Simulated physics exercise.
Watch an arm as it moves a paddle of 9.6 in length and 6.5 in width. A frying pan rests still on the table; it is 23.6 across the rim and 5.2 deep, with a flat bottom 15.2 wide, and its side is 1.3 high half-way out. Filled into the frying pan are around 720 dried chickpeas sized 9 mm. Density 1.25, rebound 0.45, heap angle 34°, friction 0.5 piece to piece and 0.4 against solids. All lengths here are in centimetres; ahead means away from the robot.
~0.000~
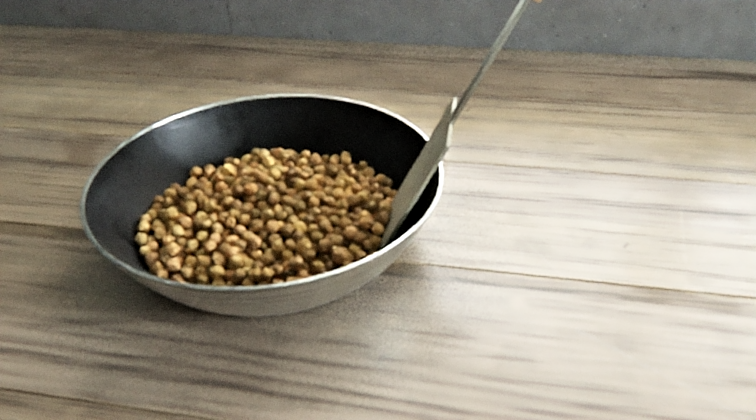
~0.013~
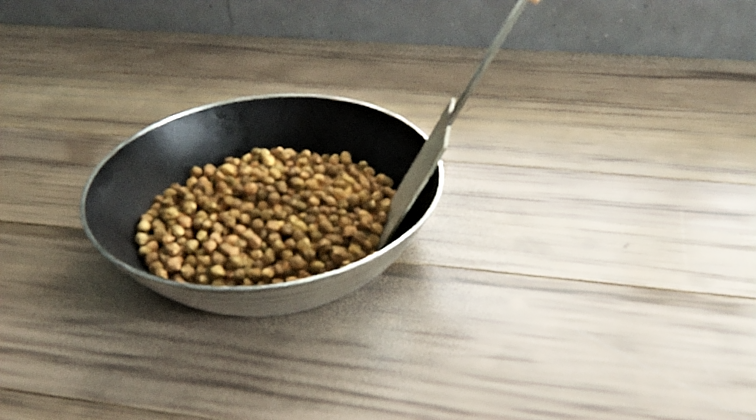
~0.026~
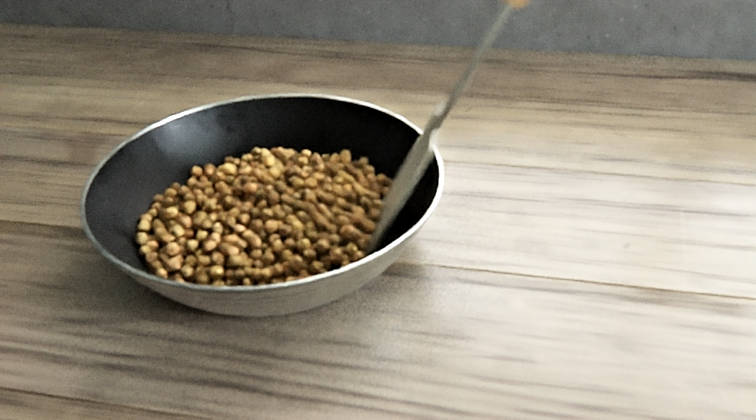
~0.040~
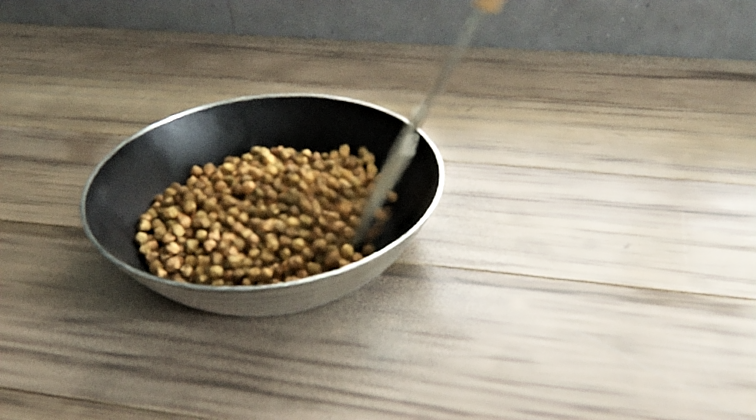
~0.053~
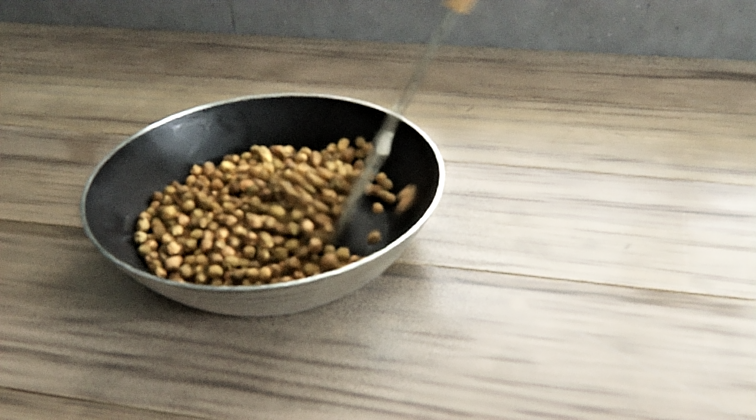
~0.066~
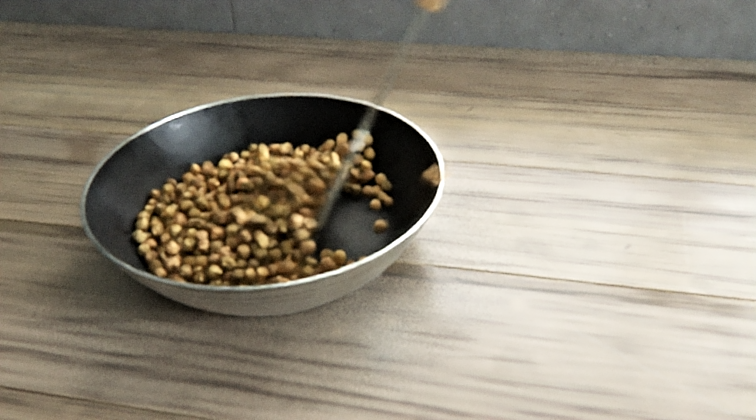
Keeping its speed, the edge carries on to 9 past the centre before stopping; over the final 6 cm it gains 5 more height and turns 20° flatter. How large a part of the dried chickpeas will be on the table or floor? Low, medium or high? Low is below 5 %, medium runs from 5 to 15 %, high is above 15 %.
The share is high, above 15 %.
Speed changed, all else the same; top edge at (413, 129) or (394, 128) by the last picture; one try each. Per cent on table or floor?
That comes to some 10 and some 15 percent, in that order.
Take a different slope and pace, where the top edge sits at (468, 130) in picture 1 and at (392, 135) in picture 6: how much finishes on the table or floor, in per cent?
Roughly 15 percent ends up there.
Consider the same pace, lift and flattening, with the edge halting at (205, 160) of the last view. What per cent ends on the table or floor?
Estimate: Approx. 10 %.
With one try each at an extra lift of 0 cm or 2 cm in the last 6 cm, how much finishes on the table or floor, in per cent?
First try around 25 percent, second try around 25 percent.
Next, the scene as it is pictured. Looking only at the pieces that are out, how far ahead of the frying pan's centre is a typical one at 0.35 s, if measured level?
The distance is about 28 cm.
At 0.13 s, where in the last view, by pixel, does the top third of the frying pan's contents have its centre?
(206, 182).
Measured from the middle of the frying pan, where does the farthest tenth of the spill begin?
Around 85 centimetres from the centre.
By 0.10 s, sloping 65°, highest piece 12 above the table; 723 in the frying pan, 2 on the blade or in flight.
By 0.13 s, sloping 59°, highest piece 16 above the table; 723 in the frying pan, 2 on the blade or in flight.
By 0.35 s, sloping 45°, highest piece 18 above the table; 582 in the frying pan, 28 on the table or floor, 115 on the blade or in flight.
By 1.40 s, sloping 45°, highest piece 4 above the table; 581 in the frying pan, 144 on the table or floor.
Final count, 581 in the frying pan, 144 on the table or floor. That is 20 % on the table or floor.
